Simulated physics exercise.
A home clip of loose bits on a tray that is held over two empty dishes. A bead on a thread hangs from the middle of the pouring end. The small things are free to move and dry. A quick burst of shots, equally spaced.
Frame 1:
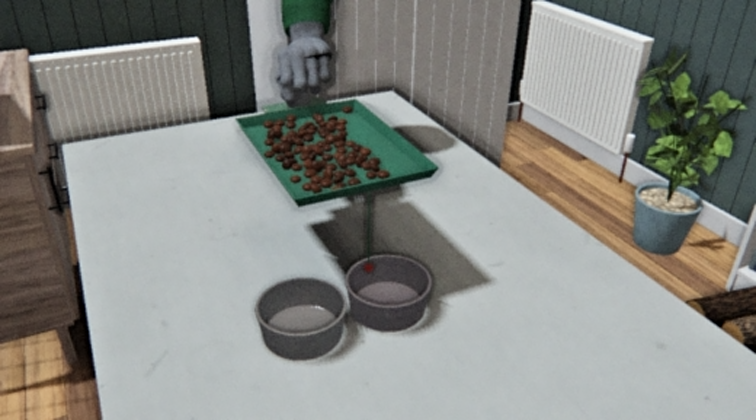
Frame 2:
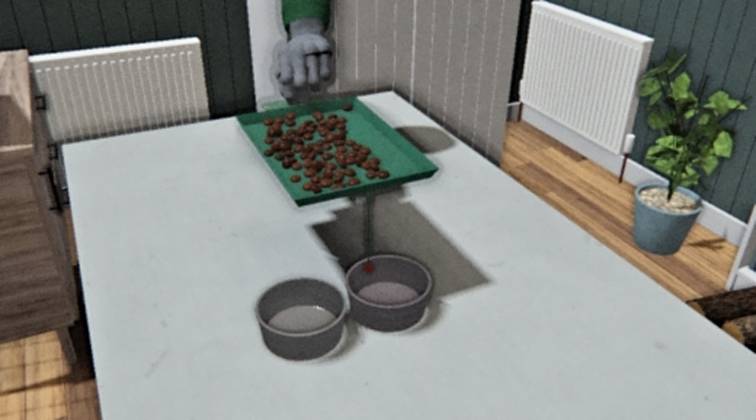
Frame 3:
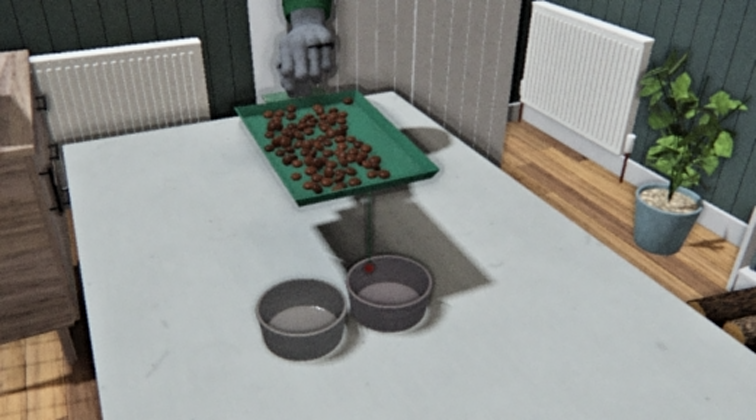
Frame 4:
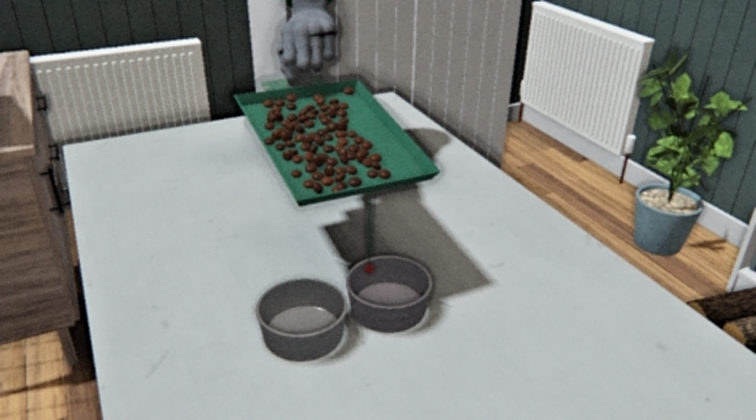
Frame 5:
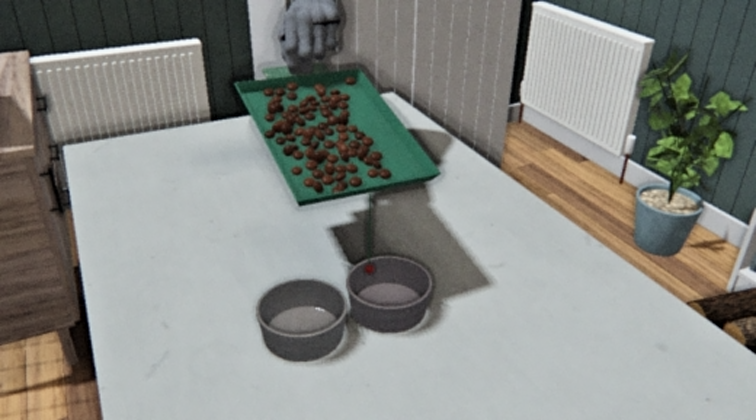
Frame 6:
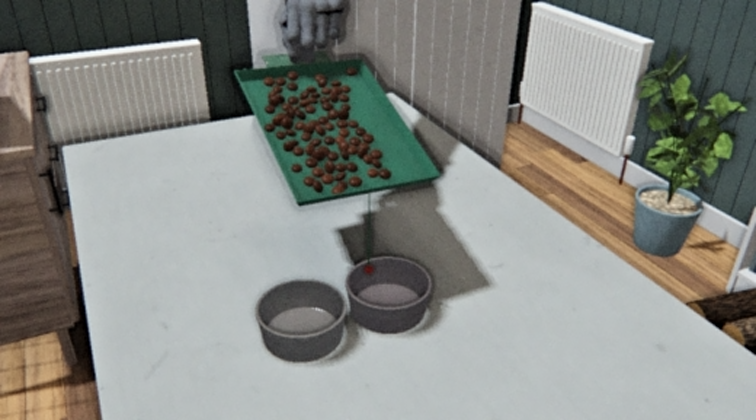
A green tray scattered with brown, flat drops sits above a pale table, seen from above at an angle in a room with dark panelled walls, white radiators and a potted plant at right. Two grey dishes stand side by side below it, near a small red bead. A grey hand in a green sleeve lifts the tray's far end, steepening it gradually, while the drops keep their places on it and the camera stays still.
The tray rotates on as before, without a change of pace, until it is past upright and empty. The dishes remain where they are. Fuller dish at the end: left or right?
The larger heap is bound to sit in the right dish there.
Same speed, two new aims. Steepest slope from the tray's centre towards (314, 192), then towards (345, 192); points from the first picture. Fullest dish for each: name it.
Try 1: The left-side dish; try 2: The left-side dish.
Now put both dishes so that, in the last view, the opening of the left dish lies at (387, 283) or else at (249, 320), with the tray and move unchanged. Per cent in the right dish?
Near 10 % and 20 %.
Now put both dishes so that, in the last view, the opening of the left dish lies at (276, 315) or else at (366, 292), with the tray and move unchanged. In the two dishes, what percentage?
Roughly 30 per cent, and 60 per cent.
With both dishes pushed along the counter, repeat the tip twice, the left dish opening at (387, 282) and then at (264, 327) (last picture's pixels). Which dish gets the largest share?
The first time the left-side one comes out ahead, the second time the right-side one.
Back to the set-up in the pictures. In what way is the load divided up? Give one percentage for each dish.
The left dish ends up with around 10 percent of the load, the right dish with around 30 percent.
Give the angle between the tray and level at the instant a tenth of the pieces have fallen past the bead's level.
Around 70°, give or take.
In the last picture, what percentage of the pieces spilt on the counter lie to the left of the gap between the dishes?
Reading: Around 10 %.
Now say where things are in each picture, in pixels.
Corners of the pouring end near (298, 195) and (432, 166), level; middle of the load near (319, 151), flat chocolate drops; left dish near (318, 343); right dish near (407, 315); bead on its thread near (369, 267), in the first frame.
Corners of the pouring end near (298, 195) and (432, 167), level; middle of the load near (318, 150), in the second frame.
Corners of the pouring end near (299, 196) and (433, 168), tipped barely, lowest at the right corner; middle of the load near (319, 146), in the third frame.
Corners of the pouring end near (300, 196) and (433, 169), tipped a little, lowest at the right corner; middle of the load near (320, 141), in the fourth frame.
Corners of the pouring end near (300, 196) and (434, 171), tipped a little, lowest at the right corner; middle of the load near (320, 136), in the fifth frame.
Corners of the pouring end near (300, 197) and (434, 173), tipped clearly, lowest at the right corner; middle of the load near (321, 131); left dish near (318, 345); right dish near (408, 317), in the sixth frame.
Shortly afterwards, tray tipped steeply; the bulk on the tray; only a few in the right dish; near a quarter in the air.
Next, tray tipped right over; a little on the tray; a little in the left dish; near a quarter in the right dish; near half outside both; a little in the air.
Some moments later, tray tipped past a quarter turn; a little in the left dish; near a third in the right dish; near two thirds outside both.
In the end, tray tipped past a quarter turn; a little in the left dish; near a third in the right dish; near two thirds outside both.
